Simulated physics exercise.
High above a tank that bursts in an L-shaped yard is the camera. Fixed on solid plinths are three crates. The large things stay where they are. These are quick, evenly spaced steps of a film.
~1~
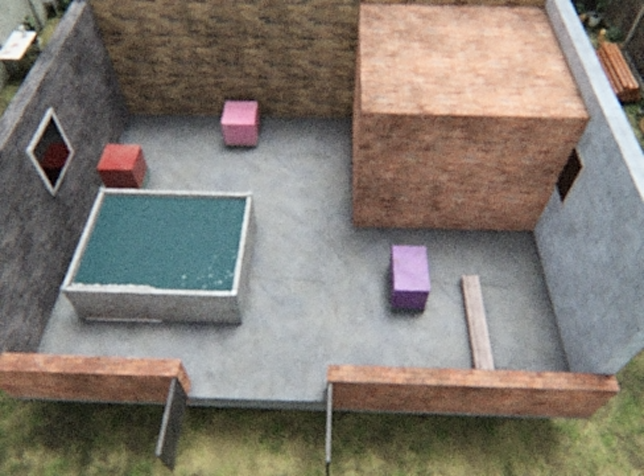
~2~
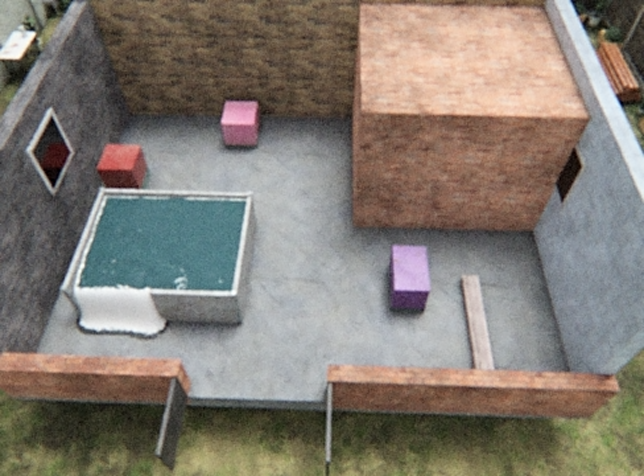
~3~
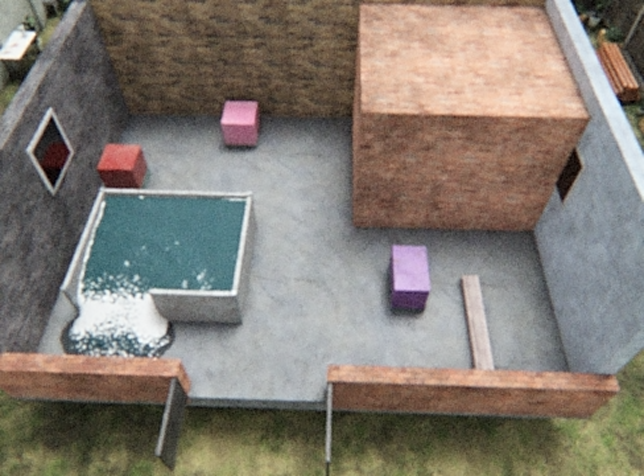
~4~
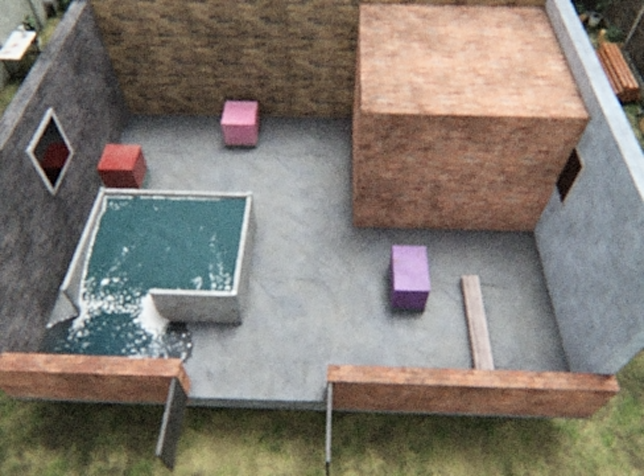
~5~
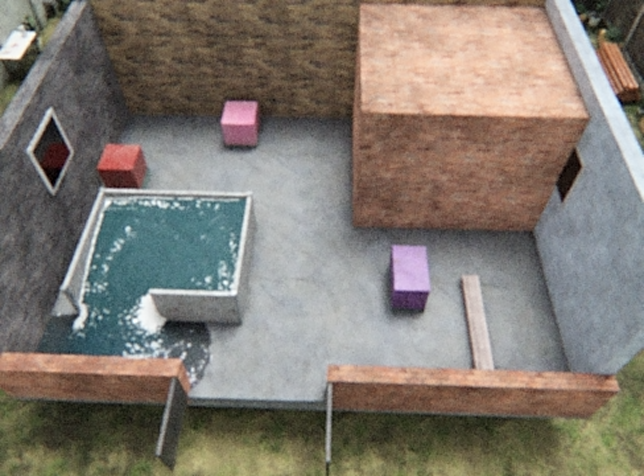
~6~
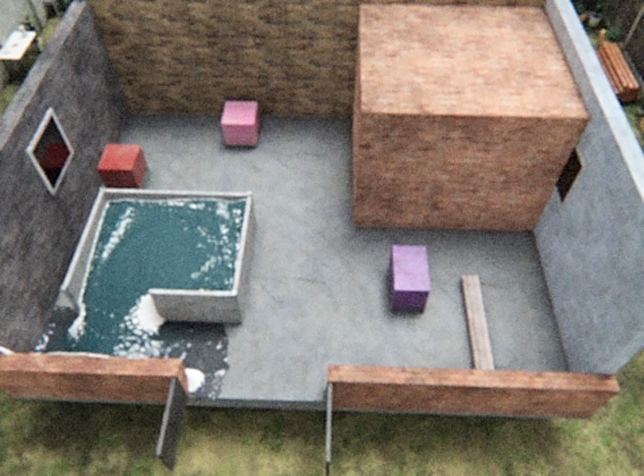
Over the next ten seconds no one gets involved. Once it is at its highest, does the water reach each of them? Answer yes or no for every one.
Purple crate: Yes, it gets wet; pink crate: Yes, it gets wet; red crate: Yes, it gets wet.
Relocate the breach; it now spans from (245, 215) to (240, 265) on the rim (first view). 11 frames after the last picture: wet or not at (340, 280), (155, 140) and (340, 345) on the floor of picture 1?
Well, the first one's sodden, the second's left untouched, and the third's sodden.
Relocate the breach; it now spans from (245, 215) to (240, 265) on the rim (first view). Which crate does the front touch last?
The red-painted one.
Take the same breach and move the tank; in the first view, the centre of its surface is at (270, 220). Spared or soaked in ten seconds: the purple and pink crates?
I reckon the purple one is unharmed, while the pink one is overrun.
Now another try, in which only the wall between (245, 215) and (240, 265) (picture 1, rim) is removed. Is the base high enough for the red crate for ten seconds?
Looking at it, the red crate is left untouched.
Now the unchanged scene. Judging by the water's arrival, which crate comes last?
I say the pink-painted one.
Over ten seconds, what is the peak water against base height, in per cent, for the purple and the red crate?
Around 210 % and 160 %.
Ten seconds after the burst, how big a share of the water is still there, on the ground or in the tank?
90 in a hundred.
A moment on, water covers 15 % of the floor; the purple crate not reached, the pink crate not reached, the red crate not reached.
Next, water covers 35 % of the floor; the purple crate water round its plinth, the pink crate not reached, the red crate water round its plinth.
Then, water covers 60 % of the floor; the purple crate water round its plinth, the pink crate water round its plinth, the red crate water round its plinth.
Later, water covers 90 % of the floor; the purple crate water round its plinth, the pink crate water round its plinth, the red crate water round its plinth.
In the end, water covers 100 % of the floor; the purple crate was topped, the pink crate was topped, the red crate was topped.
